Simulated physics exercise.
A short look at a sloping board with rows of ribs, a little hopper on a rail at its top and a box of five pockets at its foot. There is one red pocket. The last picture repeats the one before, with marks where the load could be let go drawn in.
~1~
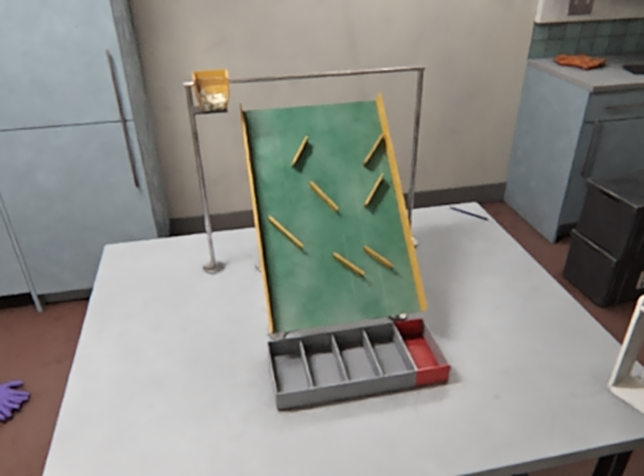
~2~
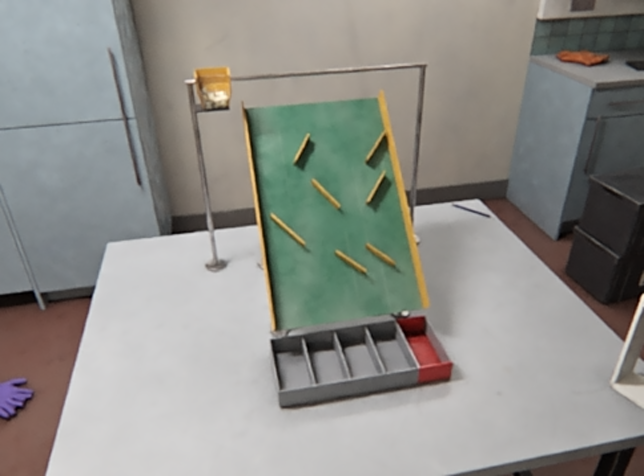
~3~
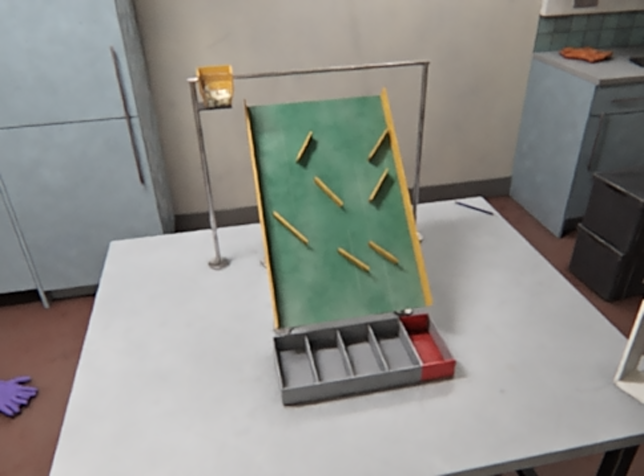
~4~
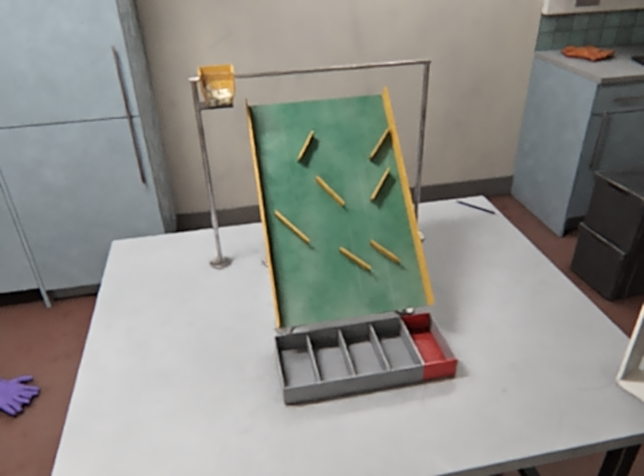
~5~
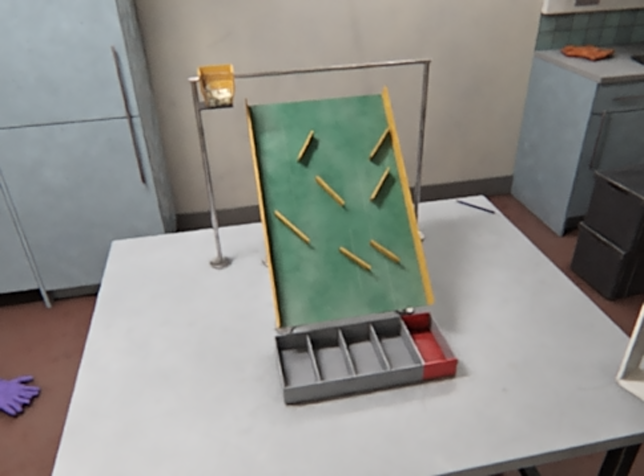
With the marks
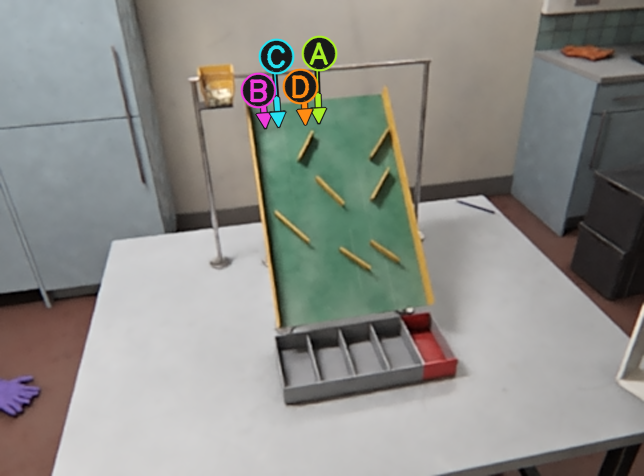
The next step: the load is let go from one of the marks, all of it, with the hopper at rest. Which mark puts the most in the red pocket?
Choose A.
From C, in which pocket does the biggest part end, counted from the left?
The third.
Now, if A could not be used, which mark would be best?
That is mark D.
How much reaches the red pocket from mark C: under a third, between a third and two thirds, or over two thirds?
Mark C gives under a third.
On the marked copy, mark A meets the board at (318, 117); mark B meets the board at (264, 122); mark C meets the board at (278, 121); mark D meets the board at (305, 119).
Choosing A, close to two thirds in the red pocket, close to a third in other pockets.
Choosing B, none at all in the red pocket, the whole lot in other pockets.
Choosing C, none at all in the red pocket, all but a few in other pockets.
Choosing D, close to a third in the red pocket, close to two thirds in other pockets.
